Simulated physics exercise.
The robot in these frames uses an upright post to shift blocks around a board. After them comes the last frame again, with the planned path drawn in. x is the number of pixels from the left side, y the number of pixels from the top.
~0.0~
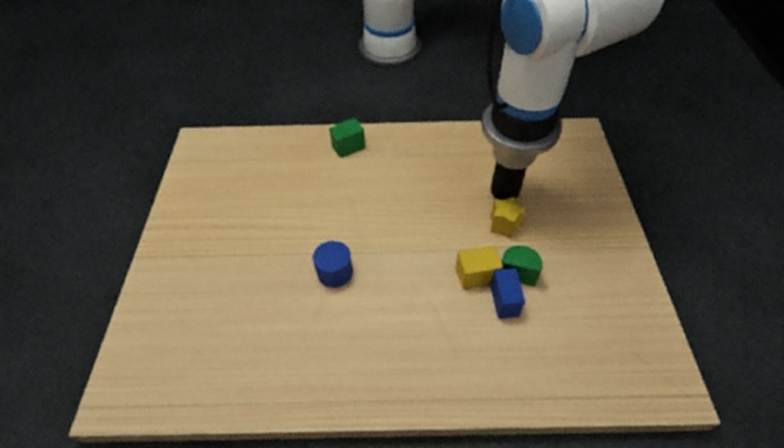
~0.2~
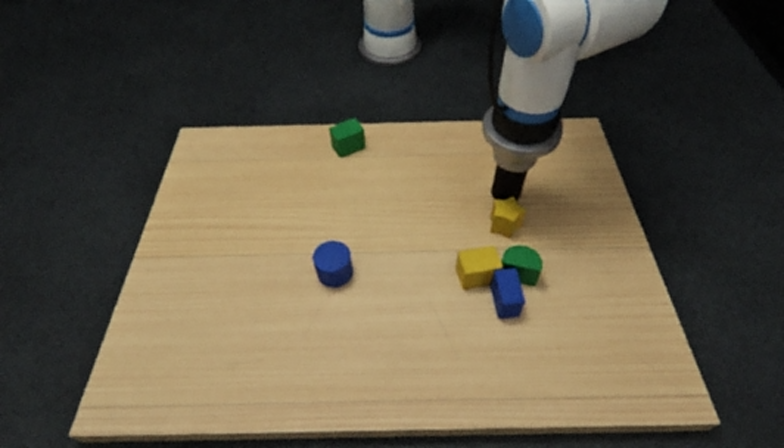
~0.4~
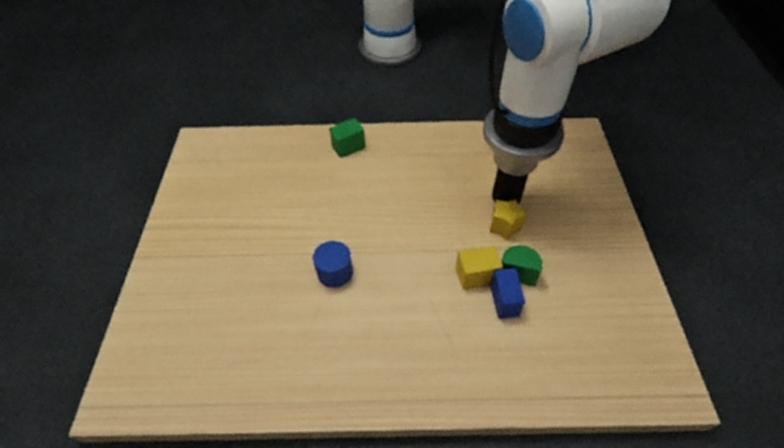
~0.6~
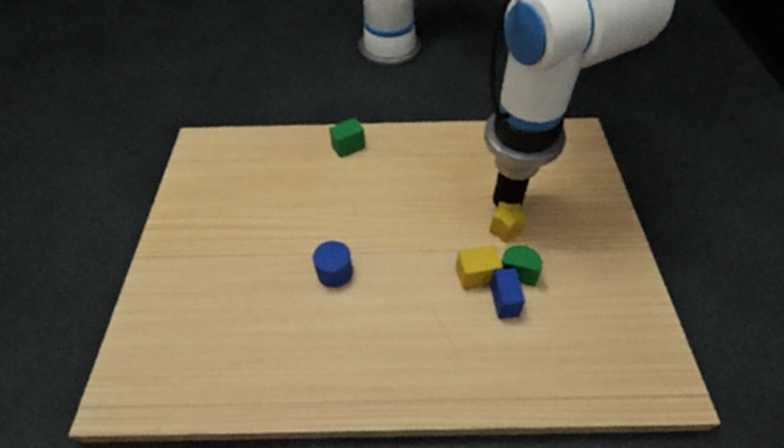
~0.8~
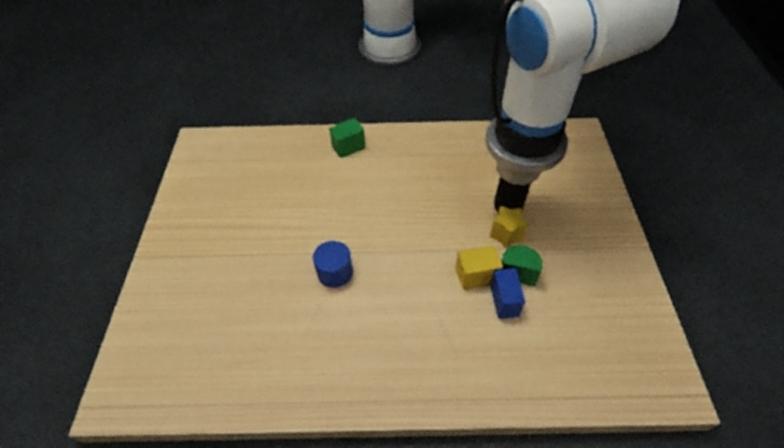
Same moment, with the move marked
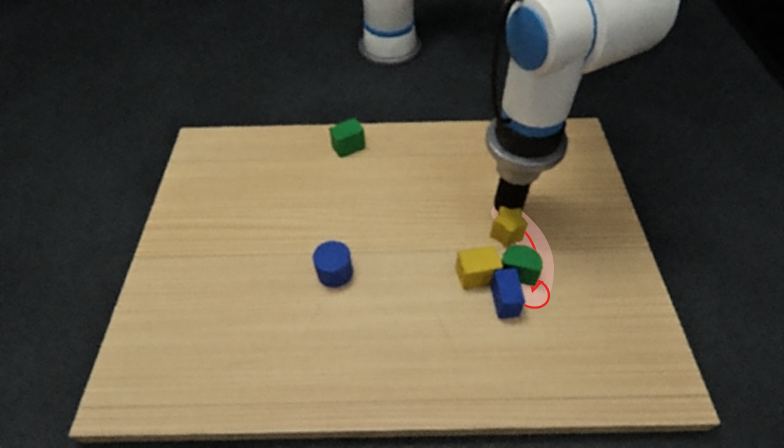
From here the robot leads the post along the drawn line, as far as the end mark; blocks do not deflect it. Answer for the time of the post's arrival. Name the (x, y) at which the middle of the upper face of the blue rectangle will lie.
At roughly (484, 328).
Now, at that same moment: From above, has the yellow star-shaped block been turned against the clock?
My answer is no.
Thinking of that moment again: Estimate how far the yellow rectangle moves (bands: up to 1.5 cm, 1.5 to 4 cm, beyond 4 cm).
If I had to pick, the yellow rectangle travels less than 1.5 cm here.
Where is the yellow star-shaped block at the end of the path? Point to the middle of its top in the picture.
Its top middle is near (511, 286).
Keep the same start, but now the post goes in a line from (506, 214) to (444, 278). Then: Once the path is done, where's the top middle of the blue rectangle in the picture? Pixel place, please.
It comes to (513, 305).
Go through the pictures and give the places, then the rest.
The first picture shows lower end of the post (505, 192), tops of blocks, yellow rectangle (480, 259), blue rectangle (510, 286), yellow star-shaped block (509, 208), green D-shaped block (523, 257).
The second picture shows post (505, 194), blocks as before.
The third picture shows post (506, 197), yellow star-shaped block (509, 210).
The fourth picture shows post (507, 201), yellow star-shaped block (510, 213).
The fifth picture shows post (508, 206), yellow rectangle (480, 259), blue rectangle (510, 286), yellow star-shaped block (511, 218), green D-shaped block (523, 257).
The drawn path runs from (506, 214) via (528, 236) and (538, 264), ending at (532, 293).
What follows on the original path. One third of the way, post (530, 228); yellow star-shaped block (516, 235), turned 40° clockwise; green D-shaped block (523, 259).
Two thirds of the way, post (540, 257); yellow rectangle (478, 261), turned 15° clockwise; blue rectangle (502, 307); yellow star-shaped block (522, 261), turned 50° clockwise; green D-shaped block (518, 286), turned 40° clockwise.
At the end, post (535, 286); yellow rectangle (477, 262), turned 20° clockwise; blue rectangle (484, 328), turned 20° anticlockwise; yellow star-shaped block (511, 286), turned 65° clockwise; green D-shaped block (500, 310), turned 50° clockwise.
